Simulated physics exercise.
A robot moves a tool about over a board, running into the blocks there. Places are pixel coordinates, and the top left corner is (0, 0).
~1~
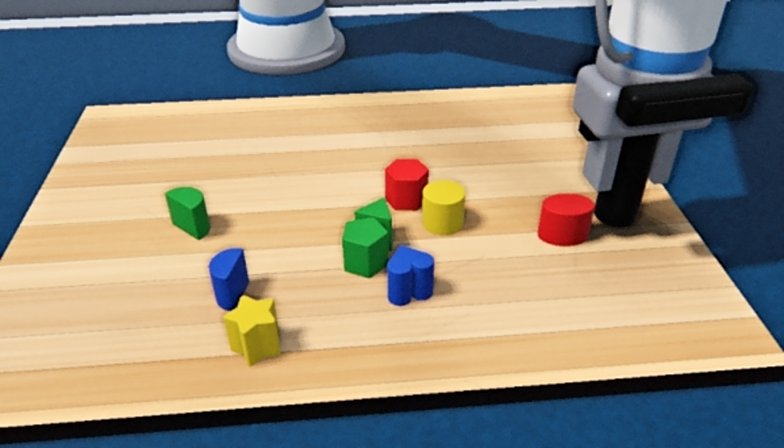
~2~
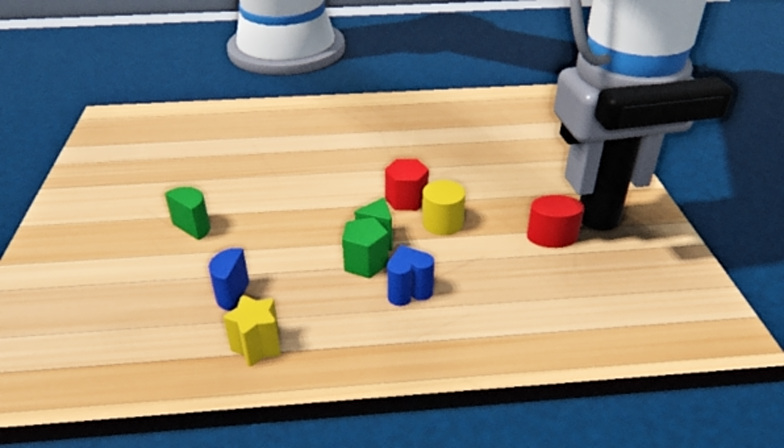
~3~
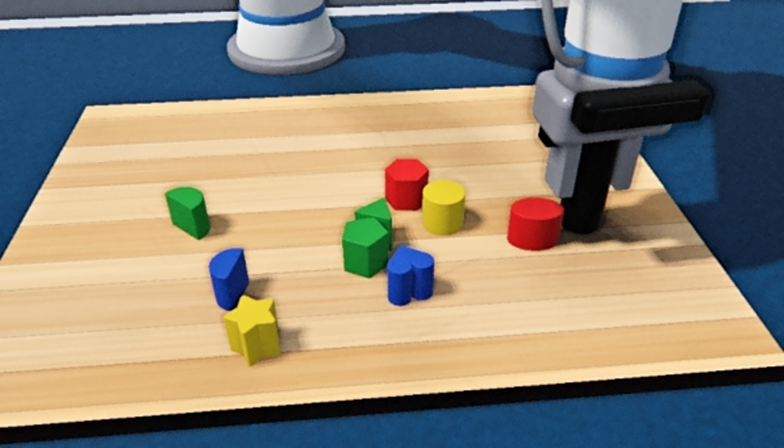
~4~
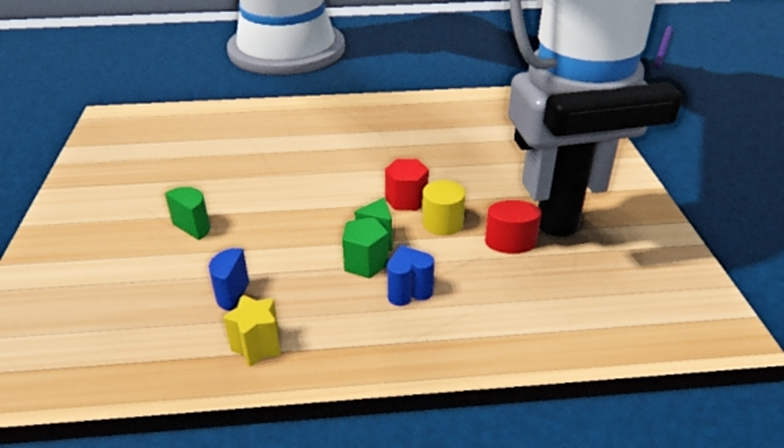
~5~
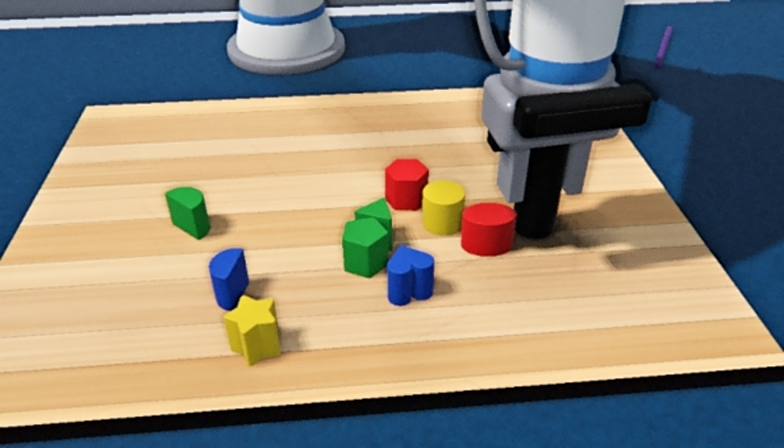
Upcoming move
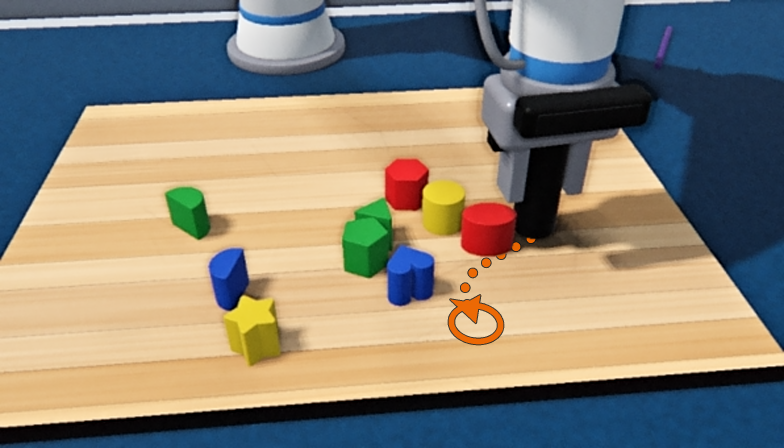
A robot arm pushing a red block leftward across a wooden board, closer to a yellow cylinder, while the other blocks stay still.
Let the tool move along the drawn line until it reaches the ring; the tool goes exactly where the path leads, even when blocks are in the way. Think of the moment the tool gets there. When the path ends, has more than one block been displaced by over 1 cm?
Answer: No.
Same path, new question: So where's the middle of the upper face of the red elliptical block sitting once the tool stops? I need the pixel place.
Most likely (438, 221).
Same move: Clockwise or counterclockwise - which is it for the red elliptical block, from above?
The red elliptical block rotates clockwise.
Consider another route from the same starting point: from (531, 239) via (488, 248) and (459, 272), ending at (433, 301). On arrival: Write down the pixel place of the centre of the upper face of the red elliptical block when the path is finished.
It comes to (416, 226).
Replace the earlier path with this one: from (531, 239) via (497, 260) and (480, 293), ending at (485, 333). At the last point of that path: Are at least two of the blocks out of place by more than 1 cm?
No.
Path on the board, from (531, 239) by way of (495, 258) and (466, 285) to (476, 323).
On the path given first. One third of the way, tool (495, 246); red elliptical block (450, 219), turned 50° clockwise.
Two thirds of the way, tool (467, 272); red elliptical block (438, 221), turned 85° clockwise.
At the end, tool (477, 310); blue heart block in place; red elliptical block (438, 221), turned 85° clockwise.
